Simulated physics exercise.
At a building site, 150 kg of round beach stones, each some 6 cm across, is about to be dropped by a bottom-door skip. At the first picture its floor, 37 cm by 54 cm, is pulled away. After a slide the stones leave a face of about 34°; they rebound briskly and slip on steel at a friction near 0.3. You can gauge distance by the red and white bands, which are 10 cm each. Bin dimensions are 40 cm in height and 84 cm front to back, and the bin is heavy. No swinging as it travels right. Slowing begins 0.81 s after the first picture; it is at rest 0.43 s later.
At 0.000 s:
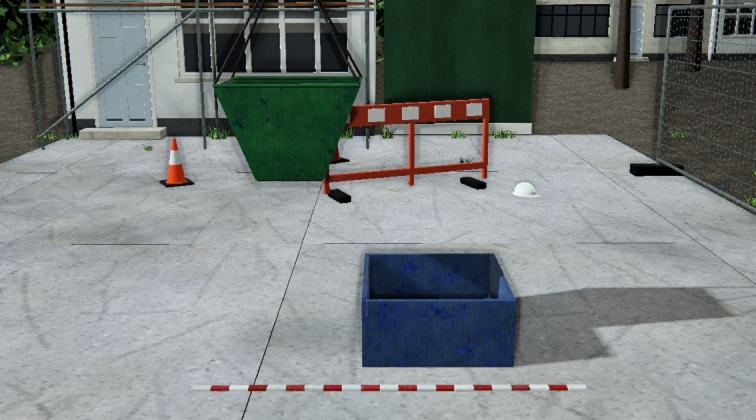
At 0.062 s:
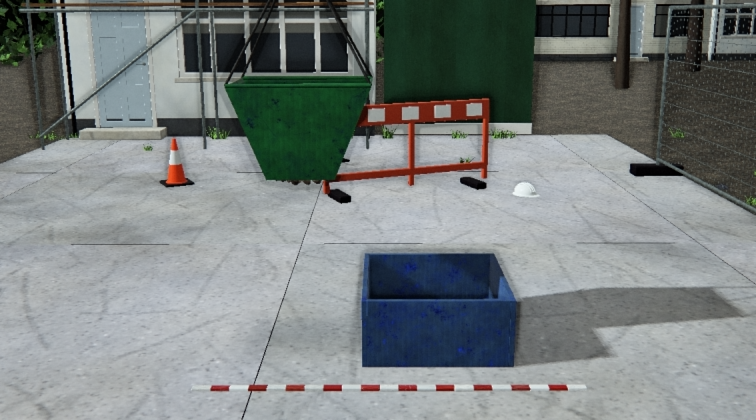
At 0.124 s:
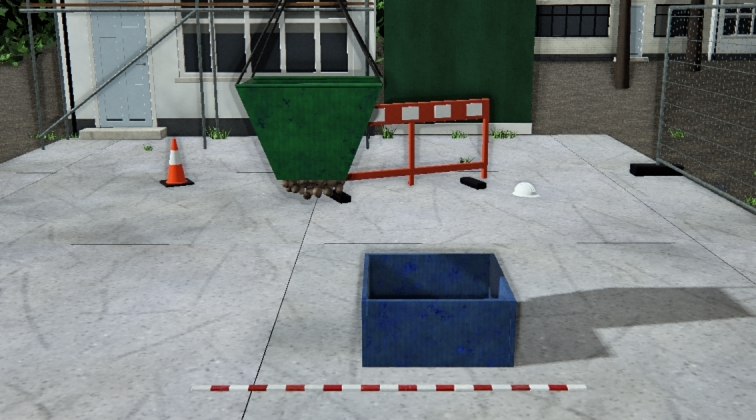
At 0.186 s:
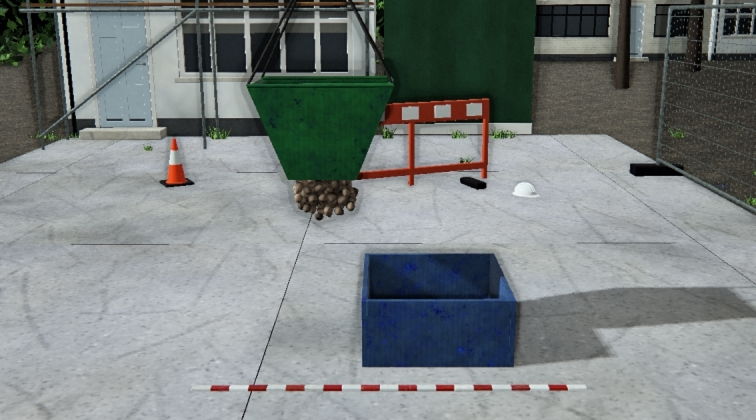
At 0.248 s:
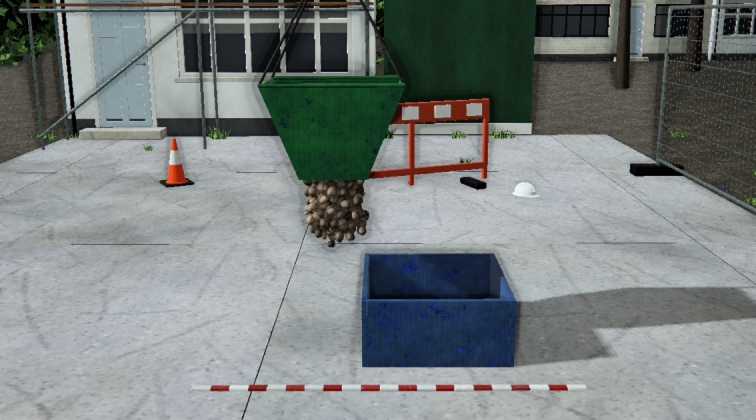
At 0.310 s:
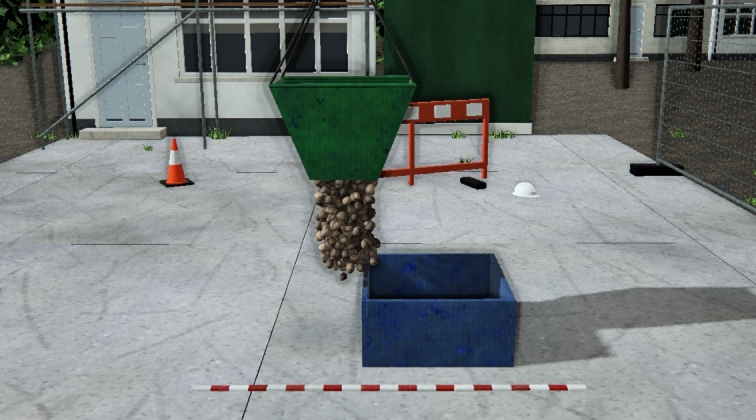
At the start, a green skip hangs over a paved yard behind a blue open-topped bin, with nothing coming out. It moves steadily right without swinging, and brown stones begin to emerge from its bottom. The stones drop in a lengthening clump until the lowest are beside the bin's upper left edge.
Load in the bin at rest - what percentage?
Roughly 70 percent.
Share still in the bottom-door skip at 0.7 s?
Roughly 0 per cent still sits inside.
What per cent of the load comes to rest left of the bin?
Around 30 in a hundred of them.
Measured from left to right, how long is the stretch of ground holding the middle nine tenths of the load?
I'd put it at close to 130 cm.
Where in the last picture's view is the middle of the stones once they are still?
They settle centred roughly at (408, 325).
After 0.7 s, 0 % in the bottom-door skip, 30 % falling or lying left of the bin, 70 % falling or lying in the bin; the stones farthest right are at (492, 311).
After 1.1 s, 0 % in the bottom-door skip, 29 % falling or lying left of the bin, 70 % falling or lying in the bin; the stones farthest right are at (494, 320).
After 1.7 s, 0 % in the bottom-door skip, 29 % falling or lying left of the bin, 70 % falling or lying in the bin; the stones farthest right are at (493, 318).
After 2.6 s, 0 % in the bottom-door skip, 29 % falling or lying left of the bin, 70 % falling or lying in the bin; the stones farthest right are at (493, 318).
After 4.5 s, 0 % in the bottom-door skip, 29 % left of the bin, 70 % in the bin; the stones farthest right are at (493, 318).
